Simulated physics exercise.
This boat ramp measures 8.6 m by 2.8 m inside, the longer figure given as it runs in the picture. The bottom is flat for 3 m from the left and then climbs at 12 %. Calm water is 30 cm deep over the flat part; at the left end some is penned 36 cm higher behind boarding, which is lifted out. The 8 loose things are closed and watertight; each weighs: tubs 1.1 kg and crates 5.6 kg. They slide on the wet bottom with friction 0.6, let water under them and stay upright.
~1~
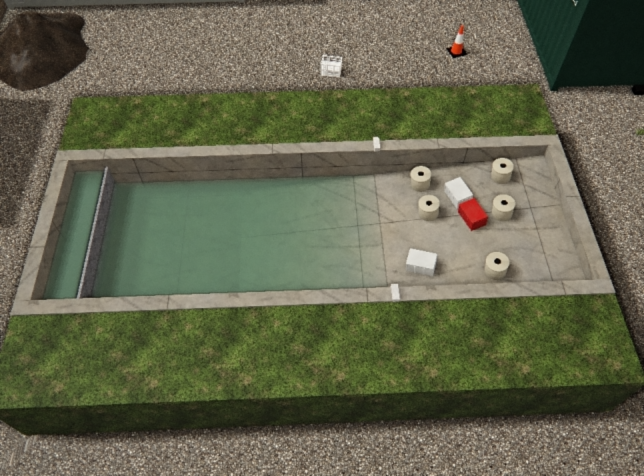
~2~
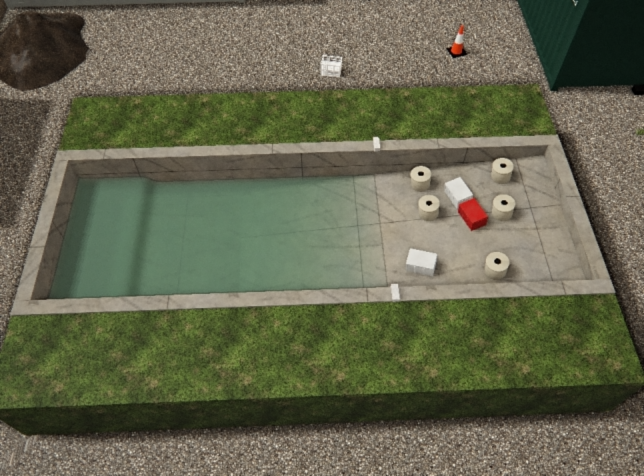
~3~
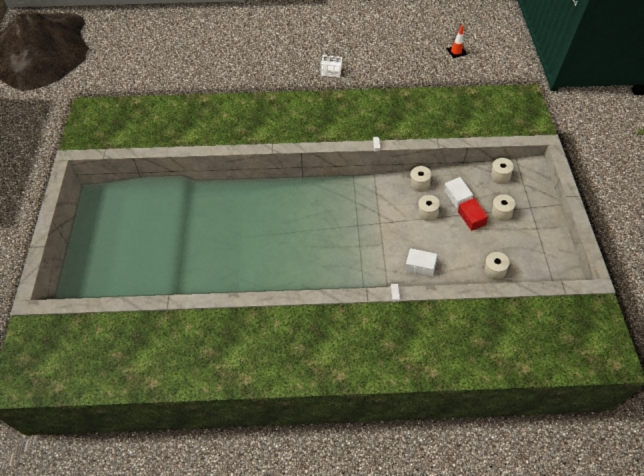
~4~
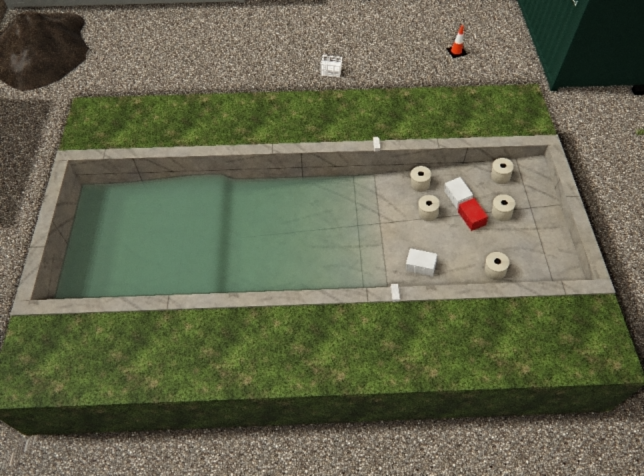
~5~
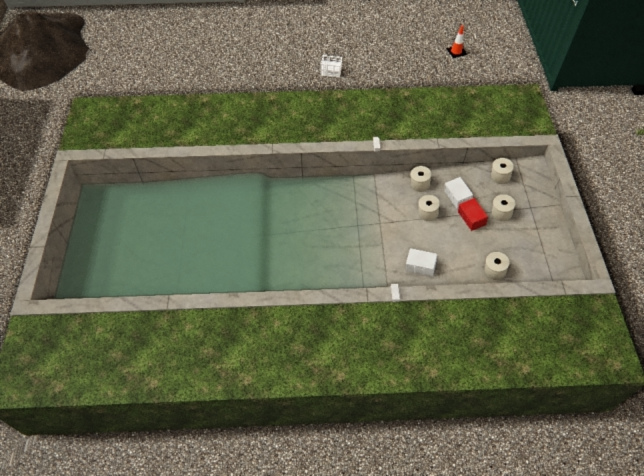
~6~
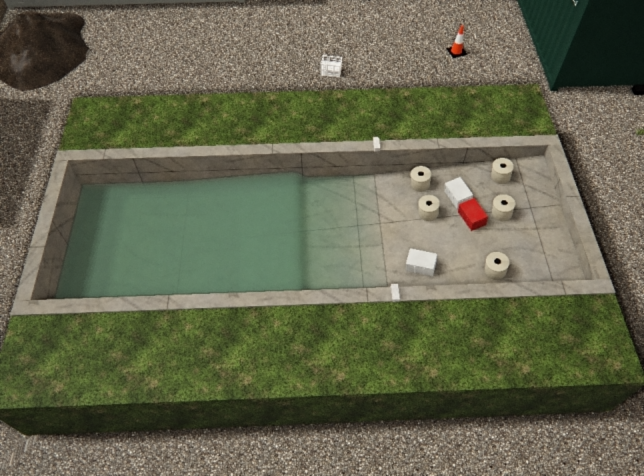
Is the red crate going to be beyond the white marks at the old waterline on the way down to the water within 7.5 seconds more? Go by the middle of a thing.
The red crate falls short.
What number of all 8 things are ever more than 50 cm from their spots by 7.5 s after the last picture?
4 of them.
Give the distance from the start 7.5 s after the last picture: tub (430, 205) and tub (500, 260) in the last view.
In that order: 250 cm, 300 cm.
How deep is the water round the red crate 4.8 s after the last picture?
Roughly 1 cm.
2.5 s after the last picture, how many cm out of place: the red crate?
Roughly 30 cm by then.
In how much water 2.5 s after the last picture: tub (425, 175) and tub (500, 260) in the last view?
About 4 and 3 cm.
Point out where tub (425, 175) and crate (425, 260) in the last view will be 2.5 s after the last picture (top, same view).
Near (493, 157) and (480, 249).
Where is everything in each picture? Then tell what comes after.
In the first frame, the red crate at (475, 210), on the bottom; water covers 15.3 m2; 0 of 8 have shifted.
In the second frame, the red crate at (475, 210) rests on the ground; 15.3 m2 under water; 0 of 8 have shifted.
In the third frame, the red crate at (475, 210) rests on the ground; water covers 15.3 m2; 0 of 8 have shifted.
In the fourth frame, the red crate at (475, 210) rests on the ground; 15.3 m2 under water; 0 of 8 have shifted.
In the fifth frame, the red crate at (475, 210) rests on the ground; water covers 15.3 m2; 0 of 8 have shifted.
In the sixth frame, the red crate at (475, 210), on the bottom; water covers 15.3 m2; 0 of 8 have shifted.
Then, 0.6 s after the last picture the red crate is near (475, 210), 0.0 m from its start, aground; 0 of 8 are over the mark; 0 afloat.
Then, 2.5 s after the last picture the red crate is near (490, 207), 0.3 m from its start, aground; 0 of 8 are over the mark; 4 afloat.
Then, 4.8 s after the last picture the red crate is near (490, 207), 0.3 m from its start, aground; 1 of 8 are over the mark; 2 afloat.
Then, 7.5 s after the last picture the red crate is near (490, 207), 0.3 m from its start, aground; 3 of 8 are over the mark; 3 afloat.
